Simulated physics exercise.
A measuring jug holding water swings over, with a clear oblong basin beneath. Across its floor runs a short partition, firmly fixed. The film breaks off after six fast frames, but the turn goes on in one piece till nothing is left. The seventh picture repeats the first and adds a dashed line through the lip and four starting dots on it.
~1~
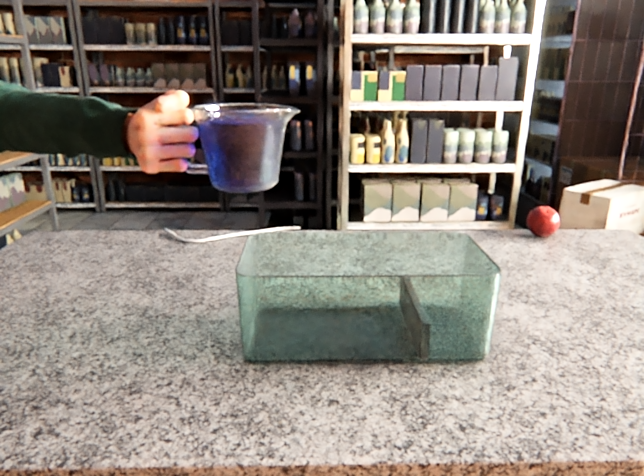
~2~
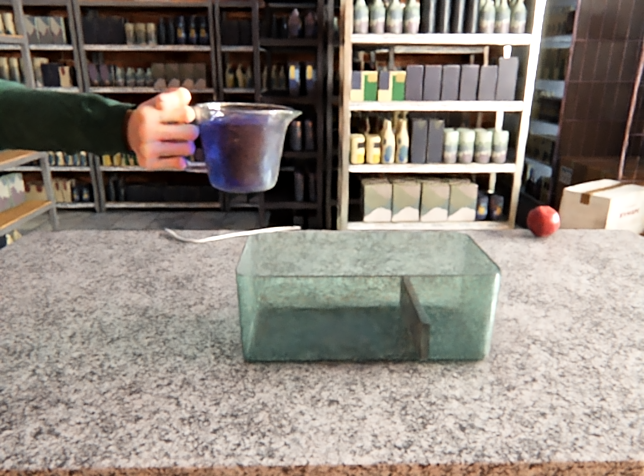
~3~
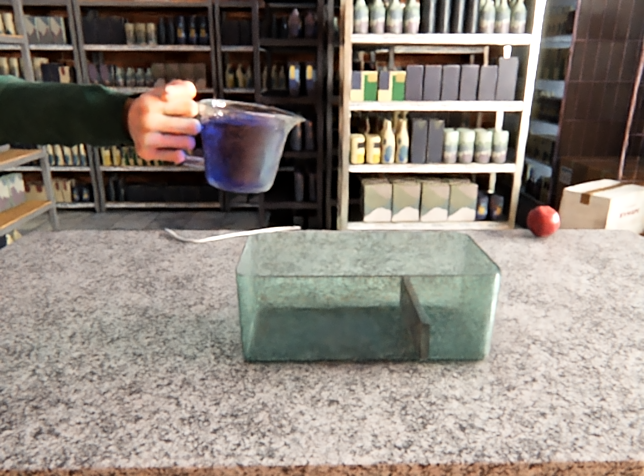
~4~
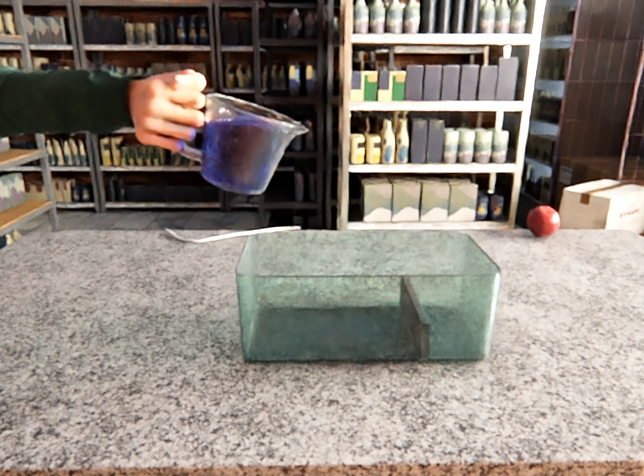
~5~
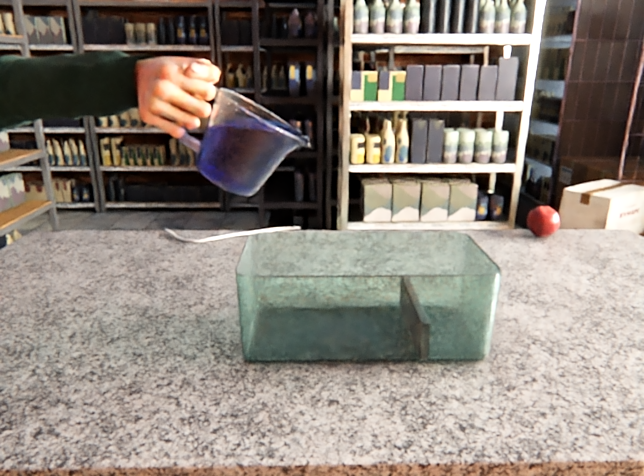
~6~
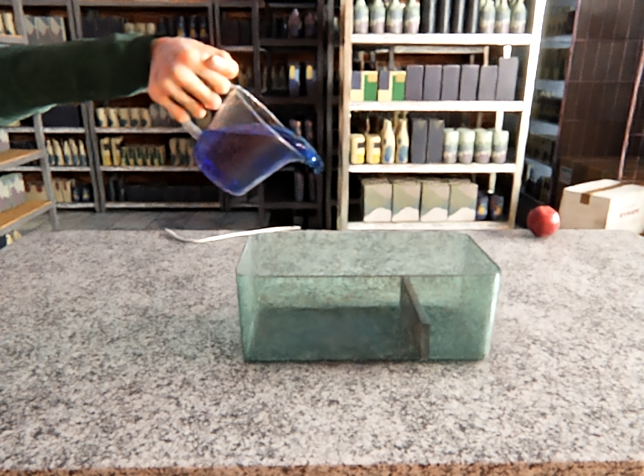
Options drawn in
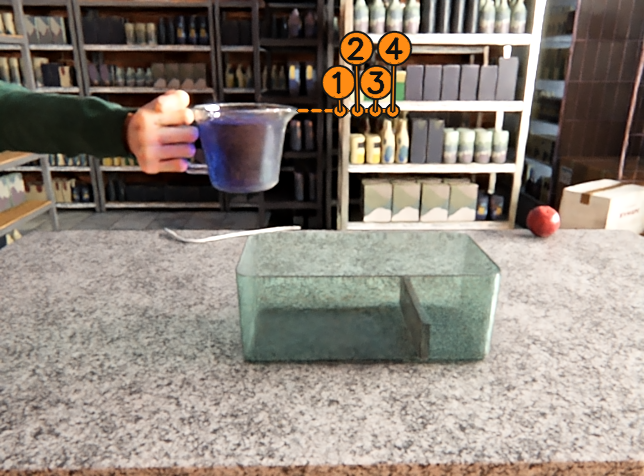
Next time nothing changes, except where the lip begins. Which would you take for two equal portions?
4 works best here.
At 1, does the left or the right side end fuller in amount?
The left side.
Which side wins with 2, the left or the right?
More ends on the left.
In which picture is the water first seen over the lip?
In picture 5.
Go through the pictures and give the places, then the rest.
The first picture shows upright, lip at (299, 110); basin from (243, 359) to (487, 357); top of the wall at (414, 296); nothing has left yet.
The second picture shows tipped about 2°, lip at (300, 112); nothing has left yet.
The third picture shows tipped about 8°, lip at (303, 119); nothing has left yet.
The fourth picture shows tipped about 18°, lip at (307, 130); nothing has left yet.
The fifth picture shows tipped about 31°, lip at (309, 145); water is over the lip, down to (306, 141).
The sixth picture shows tipped about 45°, lip at (307, 161); water is over the lip, down to (318, 170).
In orange, 1 at (339, 110); 2 at (357, 110); 3 at (375, 110); 4 at (392, 110).
If 1 is chosen, about 92 % ends left of the wall and 6 % right of it; 3 % is lost outside.
If 2 is chosen, about 90 % ends left of the wall and 6 % right of it; 4 % is lost outside.
If 3 is chosen, about 75 % ends left of the wall and 22 % right of it; 3 % is lost outside.
If 4 is chosen, about 51 % ends left of the wall and 46 % right of it; 3 % is lost outside.
